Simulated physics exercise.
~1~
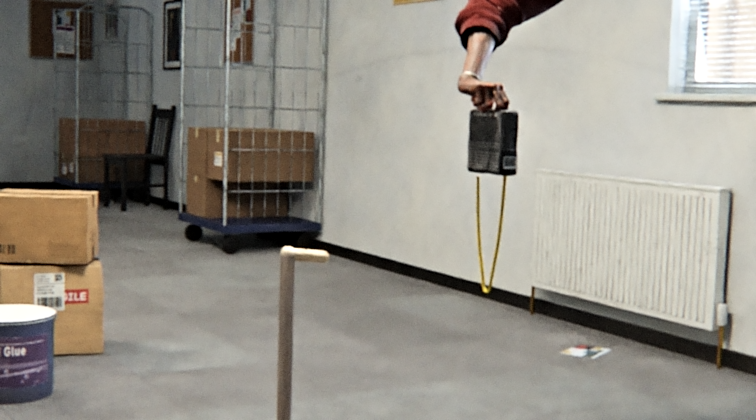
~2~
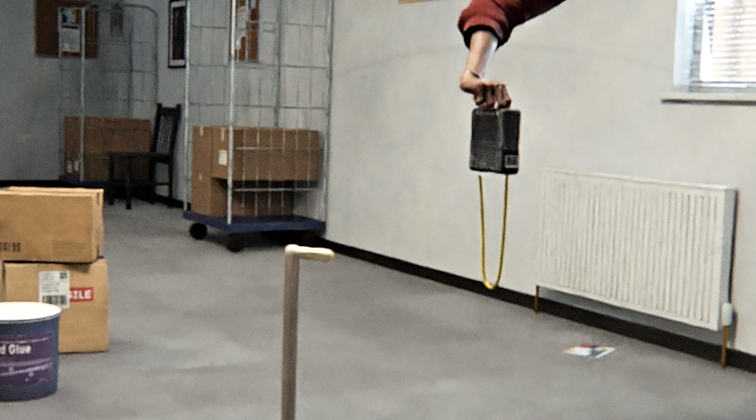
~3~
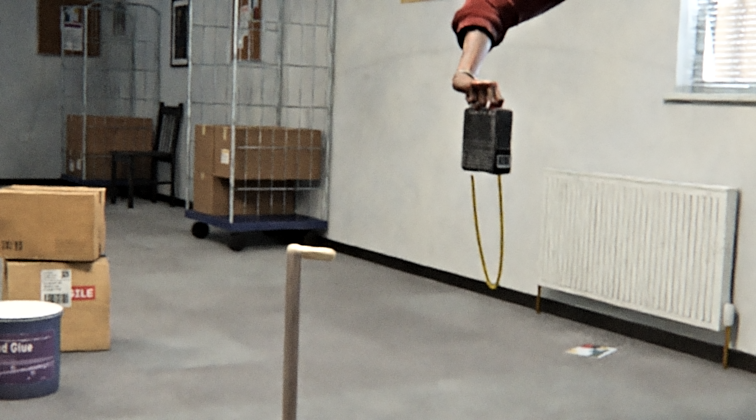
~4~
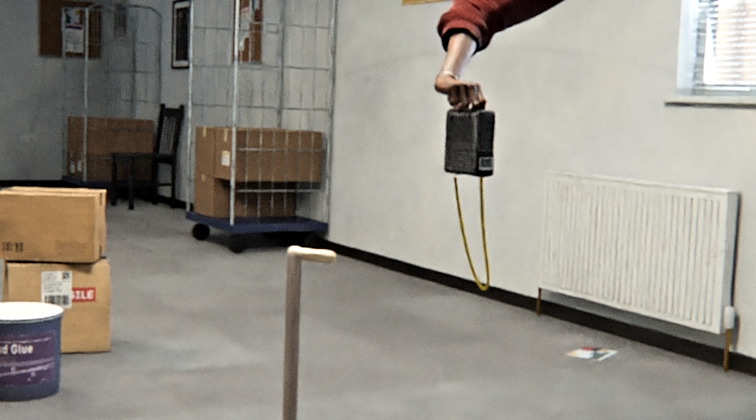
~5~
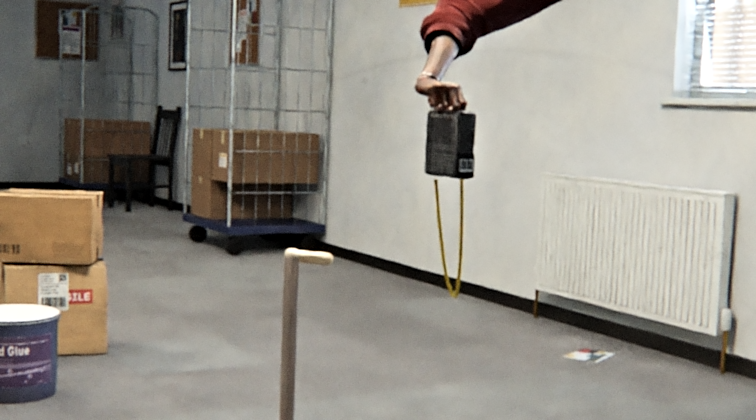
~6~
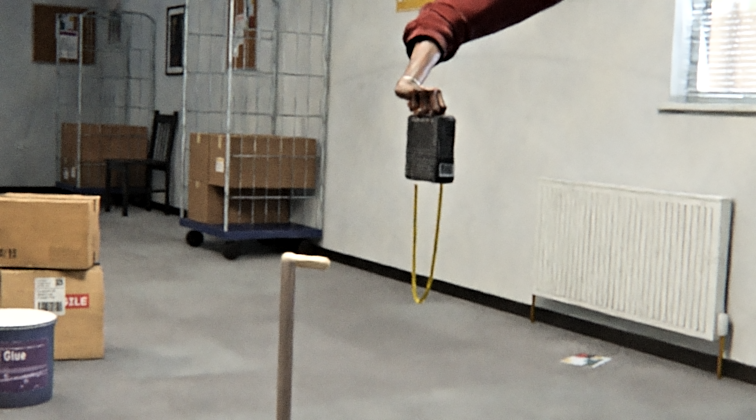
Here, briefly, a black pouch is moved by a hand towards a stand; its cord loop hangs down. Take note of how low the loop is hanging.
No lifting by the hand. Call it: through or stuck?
Stuck.
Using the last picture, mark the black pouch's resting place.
(207, 143).
Then, 0.72 s past the final frame, pouch nearing the post near (338, 146).
Then, 1.32 s past the final frame, pouch past the post near (255, 144).
When it is over, pouch past the post near (207, 143); loop tight round the post, hand stopped. The black pouch is jerked back by its loop.
